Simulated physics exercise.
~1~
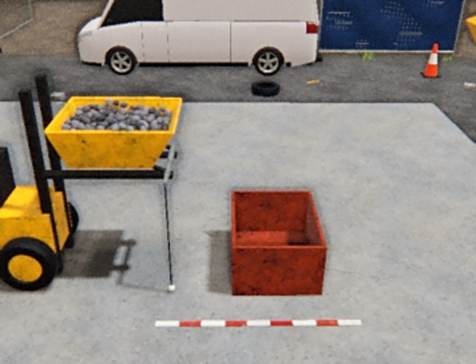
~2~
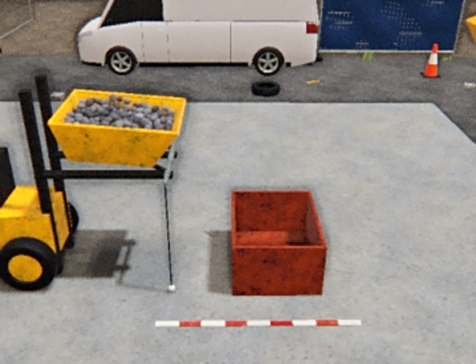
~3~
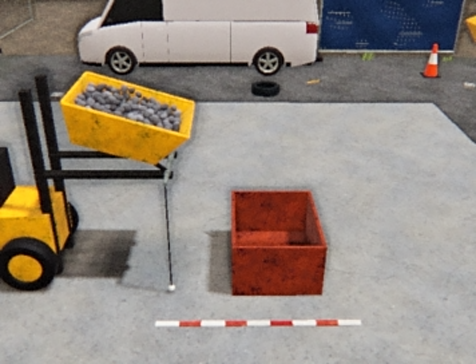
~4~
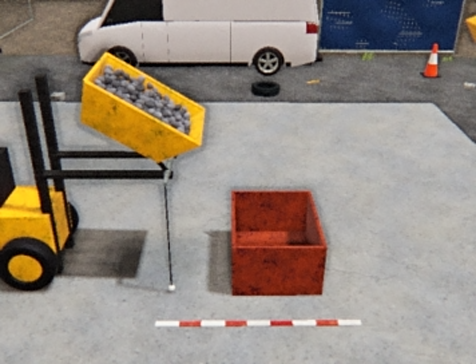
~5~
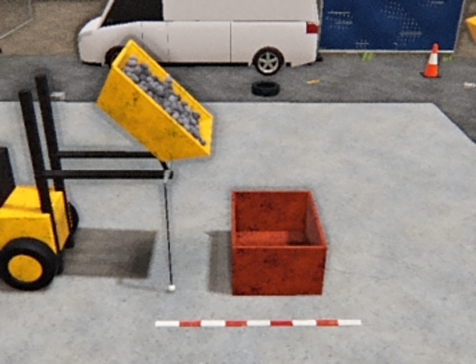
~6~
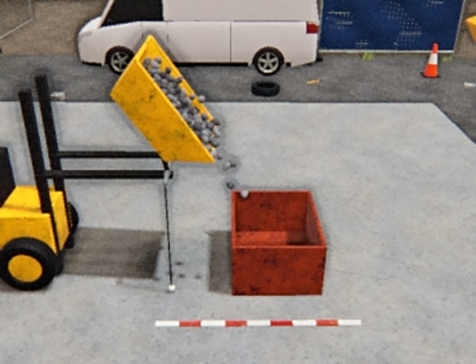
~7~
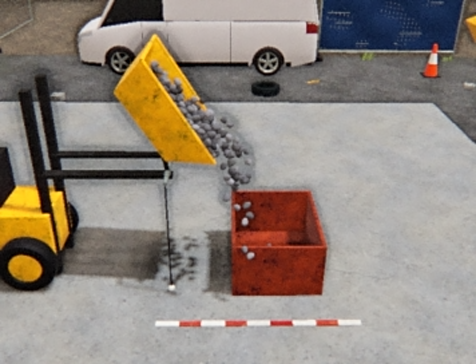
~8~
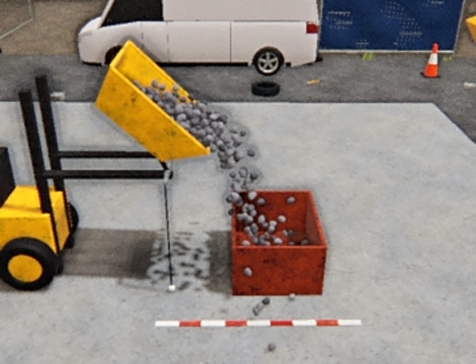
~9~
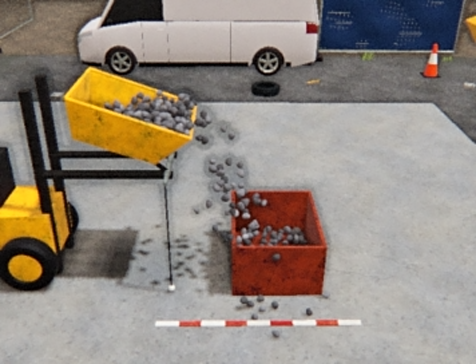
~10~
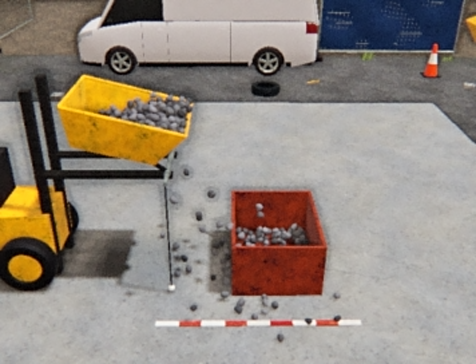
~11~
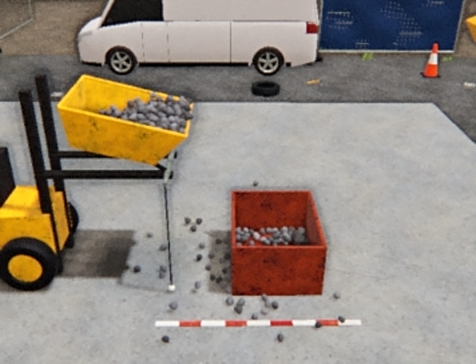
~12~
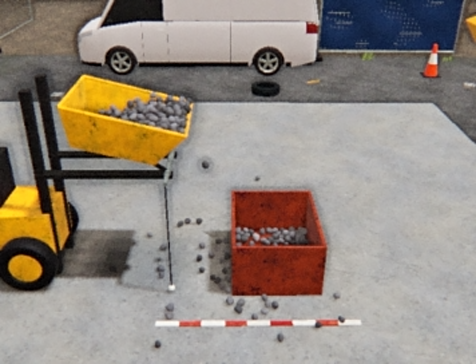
To begin with, a yellow forklift at the left holds a level yellow skip heaped with grey cobbles, near an open red bin on a concrete pad. The skip tips to the right, steeper and steeper, while the stones stay put inside. Then the foremost ones spill over the lip and a stream pours down into the bin, with some scattering on the ground. The skip swings back while stones are still falling, cutting off the flow. It ends tilted slightly, still holding most of its load, with a smaller heap in the bin and strays lying around it.
